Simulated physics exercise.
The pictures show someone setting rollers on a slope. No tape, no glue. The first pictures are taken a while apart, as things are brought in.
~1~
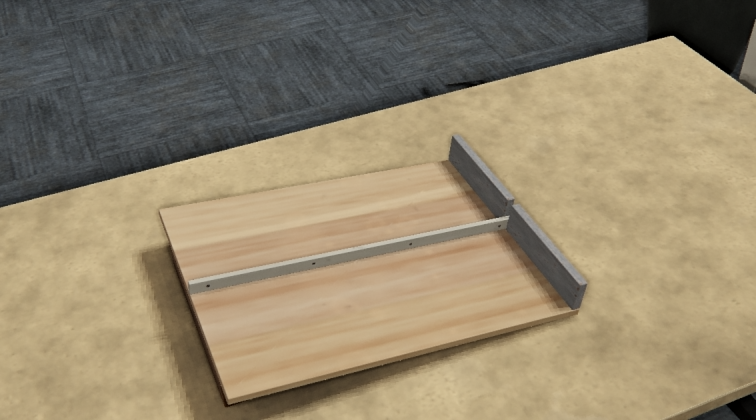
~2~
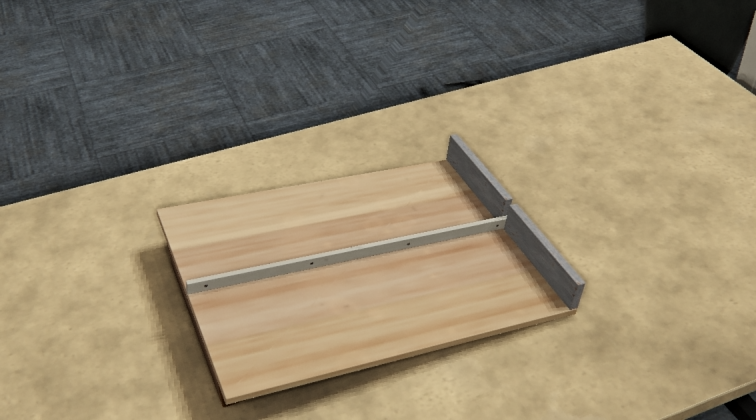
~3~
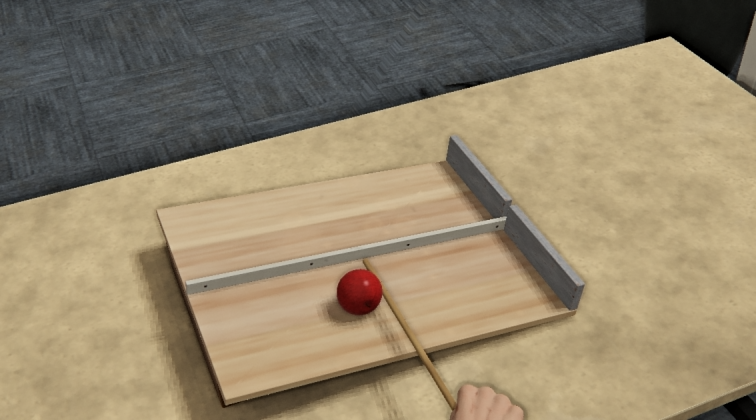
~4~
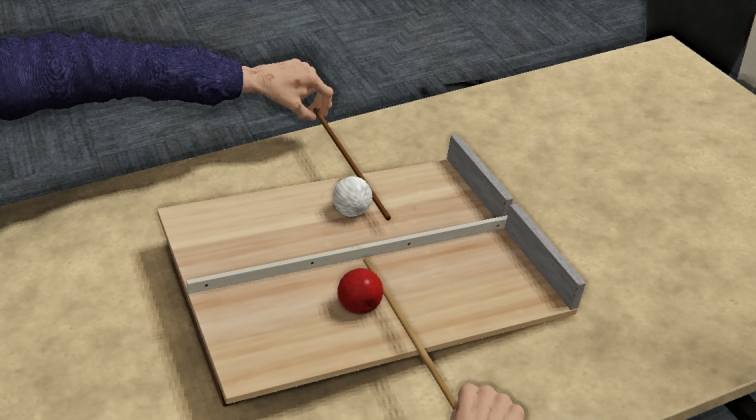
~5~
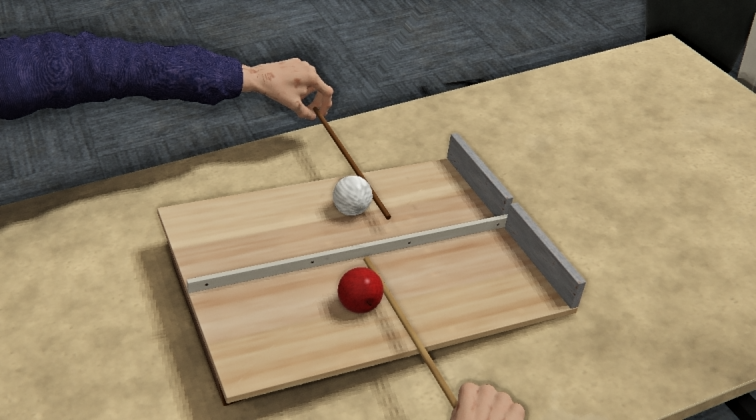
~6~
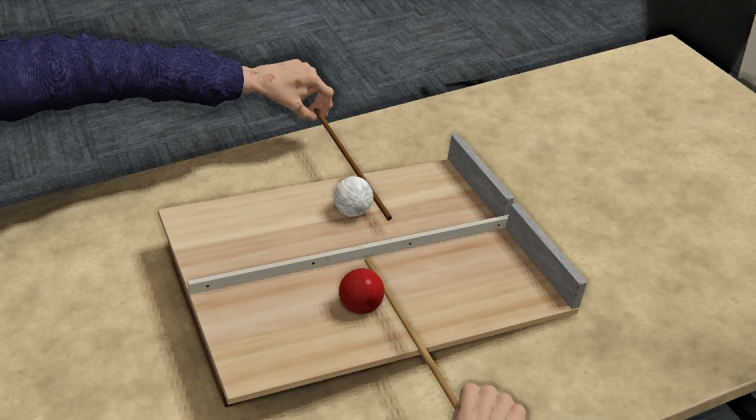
At the start, a bare wooden board with a metal divider and gray end pieces rests on a table. A hand then holds a stick beside a red apple on the near side, and another does likewise with a white onion on the far side. Both then stay practically still.
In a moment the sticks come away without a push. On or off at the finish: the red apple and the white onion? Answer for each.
Outcome: The red apple gets caught, the white onion gets caught.
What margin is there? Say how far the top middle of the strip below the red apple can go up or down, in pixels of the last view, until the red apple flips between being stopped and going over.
A shift of 20 pixels, going down.
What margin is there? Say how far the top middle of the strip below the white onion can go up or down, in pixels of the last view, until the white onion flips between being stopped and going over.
About 20 pixels down.
Then, 0.34 s later than the last frame, red apple rolling on the board near (383, 287); white onion rolling on the board near (372, 194).
Then, 0.60 s later than the last frame, red apple rolling on the board near (434, 276); white onion rolling on the board near (418, 186).
Then, 0.78 s later than the last frame, red apple rolling on the board near (486, 264); white onion rolling on the board near (459, 177).
When it is over, the red apple is held by the strip, near (522, 256); the white onion is held by the strip, near (459, 178).
